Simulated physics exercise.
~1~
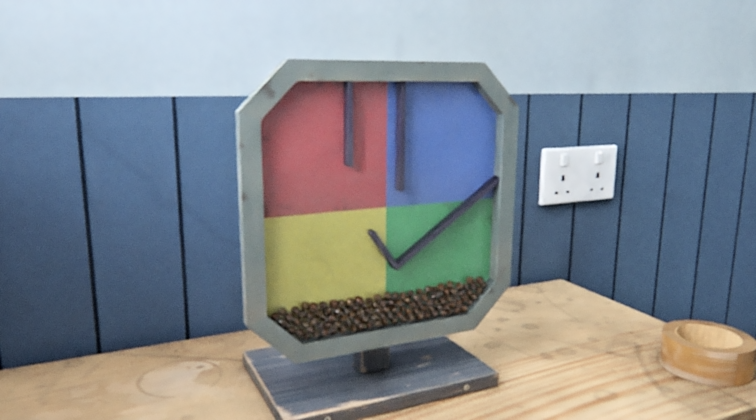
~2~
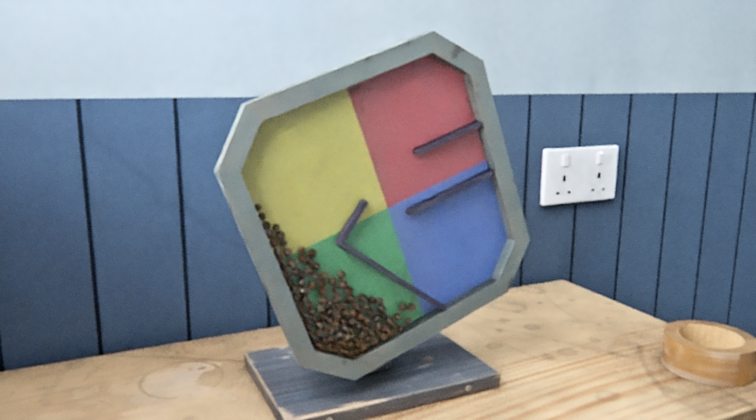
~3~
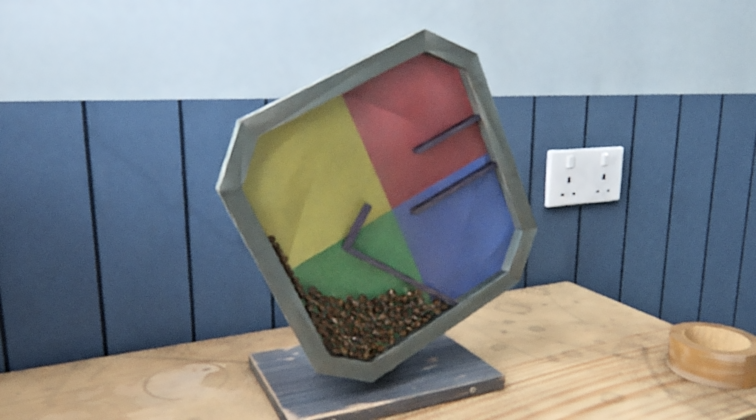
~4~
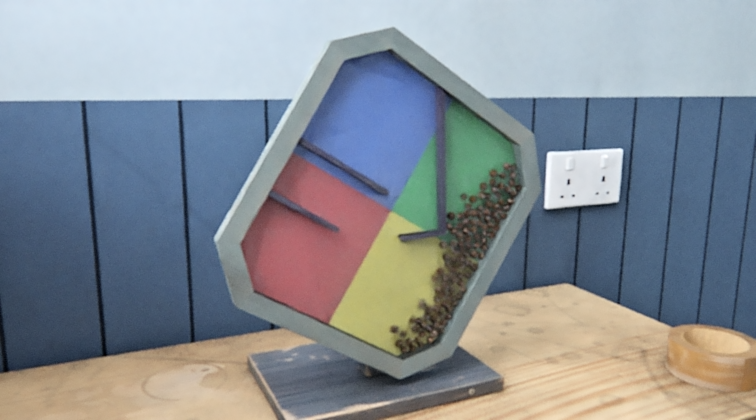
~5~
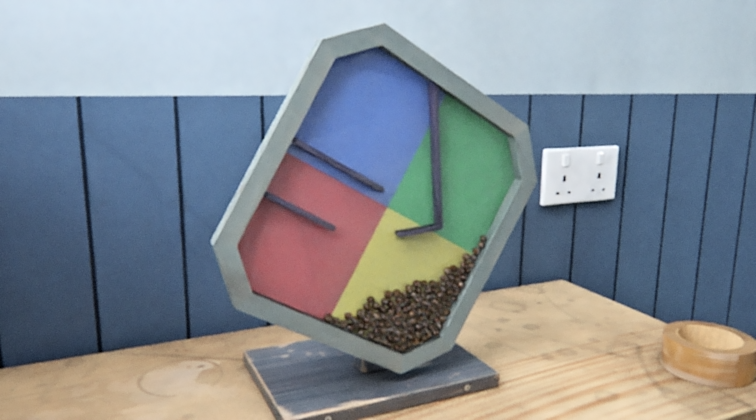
The octagonal box turns clockwise, swings back anticlockwise, and its dark beads settle mostly over yellow.
